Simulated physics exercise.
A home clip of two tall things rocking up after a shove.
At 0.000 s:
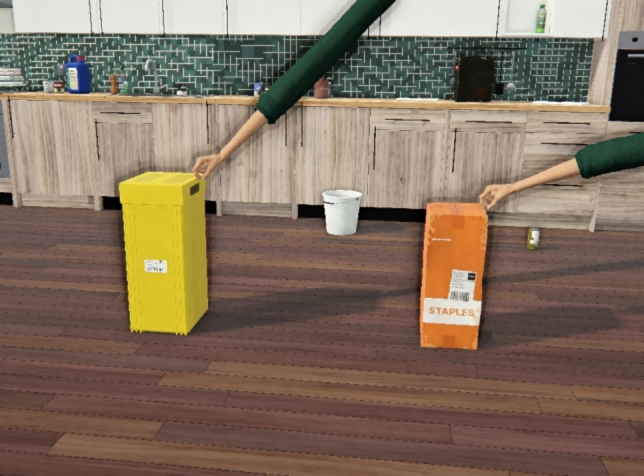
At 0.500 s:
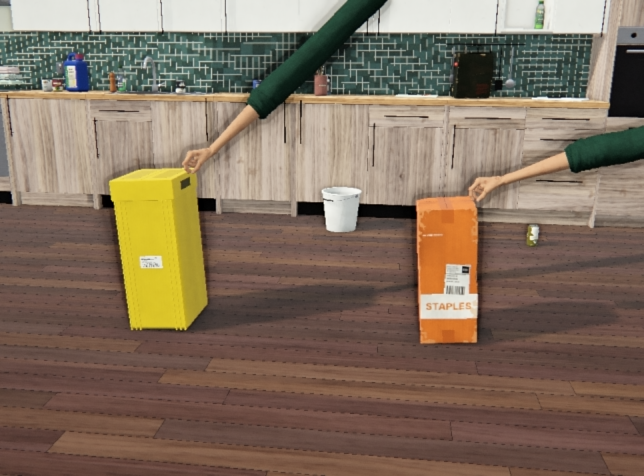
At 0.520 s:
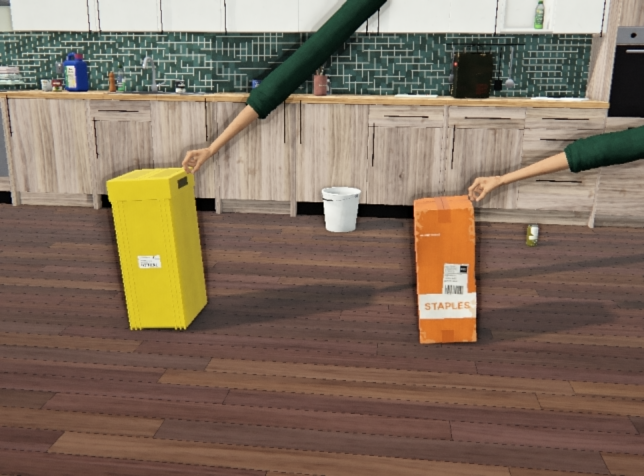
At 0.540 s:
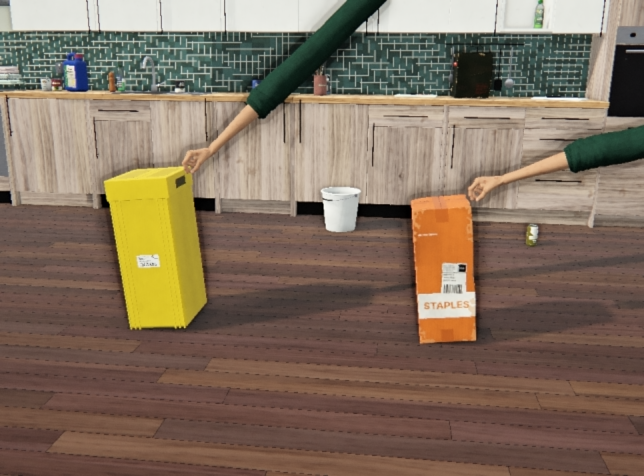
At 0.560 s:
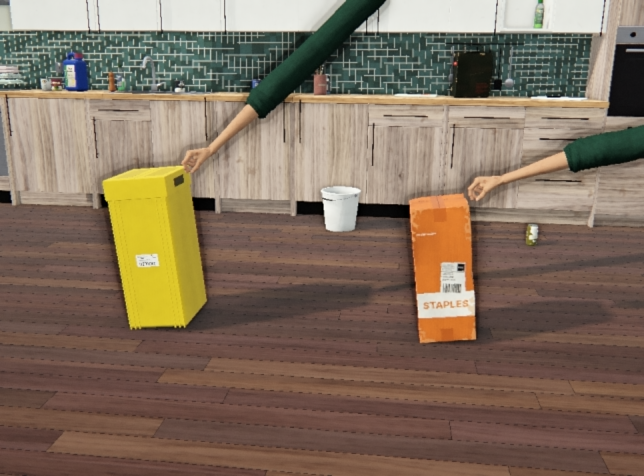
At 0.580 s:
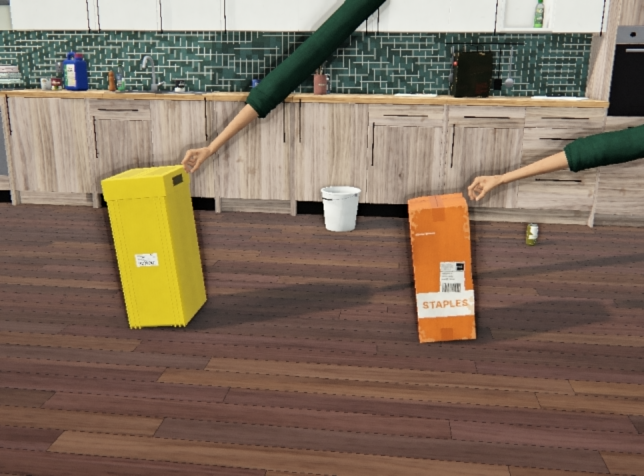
A tall yellow box and a tall orange box leaned slightly to the left on a kitchen's wooden floor, after two green-sleeved arms nudged their upper right corners.
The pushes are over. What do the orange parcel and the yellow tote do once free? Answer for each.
The orange parcel returns to its base; the yellow tote returns to its base.
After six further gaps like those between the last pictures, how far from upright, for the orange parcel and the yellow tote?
About 8° and 6°.
Around 0.84 s, orange parcel upright near (450, 270); yellow tote upright near (166, 248).
Finally (2.0 s), the orange parcel settles on its feet, near (450, 270); the yellow tote settles on its feet, near (167, 249).
